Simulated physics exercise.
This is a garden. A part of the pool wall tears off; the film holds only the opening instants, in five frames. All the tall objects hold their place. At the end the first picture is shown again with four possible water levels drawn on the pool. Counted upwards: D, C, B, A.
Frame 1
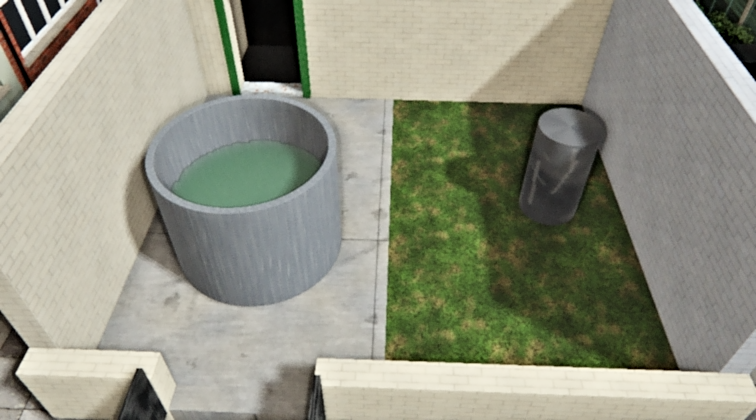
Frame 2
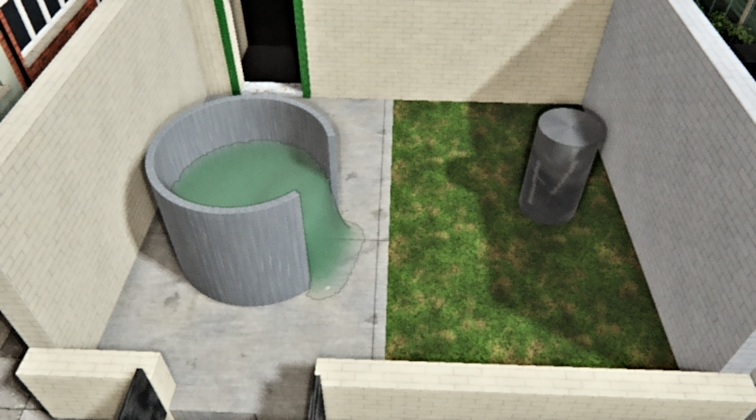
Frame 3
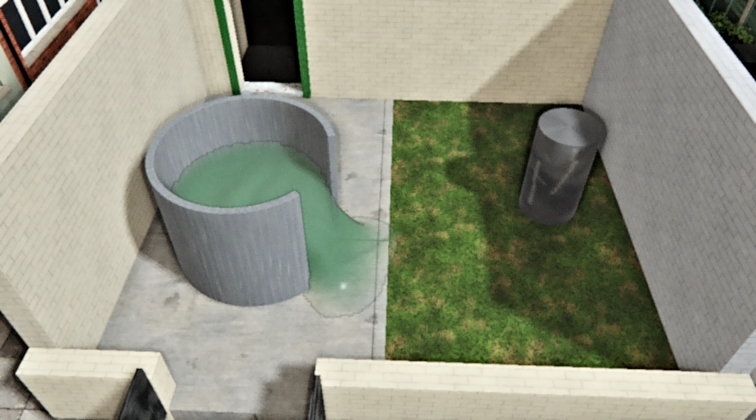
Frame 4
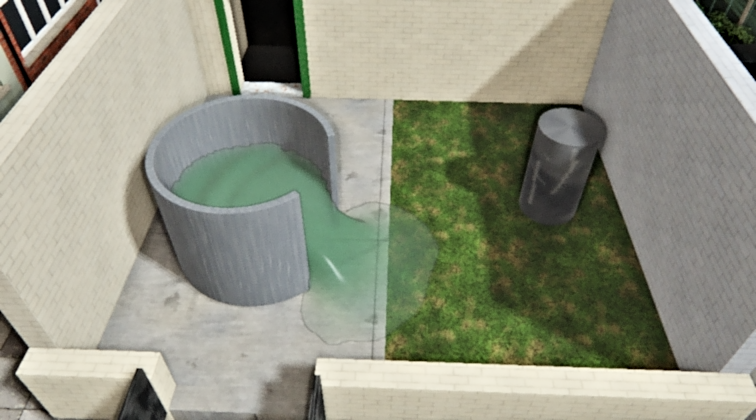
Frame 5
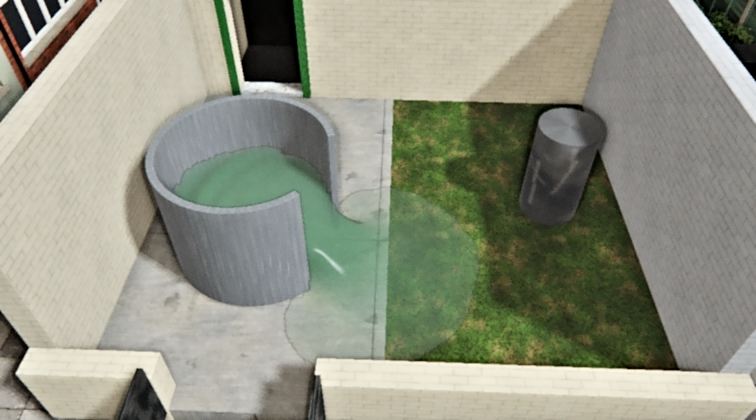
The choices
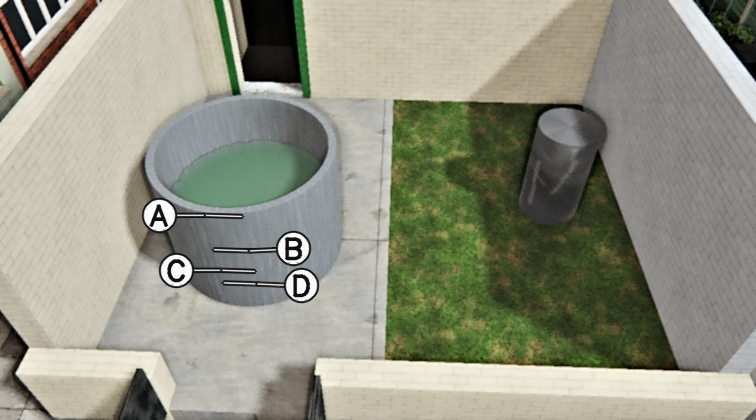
Walled garden with a round grey pool opening on its right side, green water pouring out and spreading across paving onto grass.
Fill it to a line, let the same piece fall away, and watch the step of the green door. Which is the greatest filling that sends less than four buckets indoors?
B is the one.
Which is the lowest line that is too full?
The answer is A.
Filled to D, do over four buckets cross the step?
No, not at all.
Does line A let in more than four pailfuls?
Yes, it does.
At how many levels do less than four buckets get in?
Three.
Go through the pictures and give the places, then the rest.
Water in the pool at rest, its middle at (251, 189); foot of the green doorway at (272, 96); open gate at (237, 352).
Water covers 1 % of the ground and shows as far out as (348, 225).
Water covers 3 % of the ground and shows as far out as (385, 231).
Water covers 8 % of the ground and shows as far out as (428, 241).
Water covers 14 % of the ground and shows as far out as (466, 242).
On the marked copy, A at (222, 215); B at (231, 250); C at (237, 270); D at (240, 283); from the bottom up D, C, B, A.
Choosing A, about 9 bucketfuls get in.
Choosing B, a splash gets over, under a bucket.
Choosing C, nothing gets over.
Choosing D, nothing gets over.
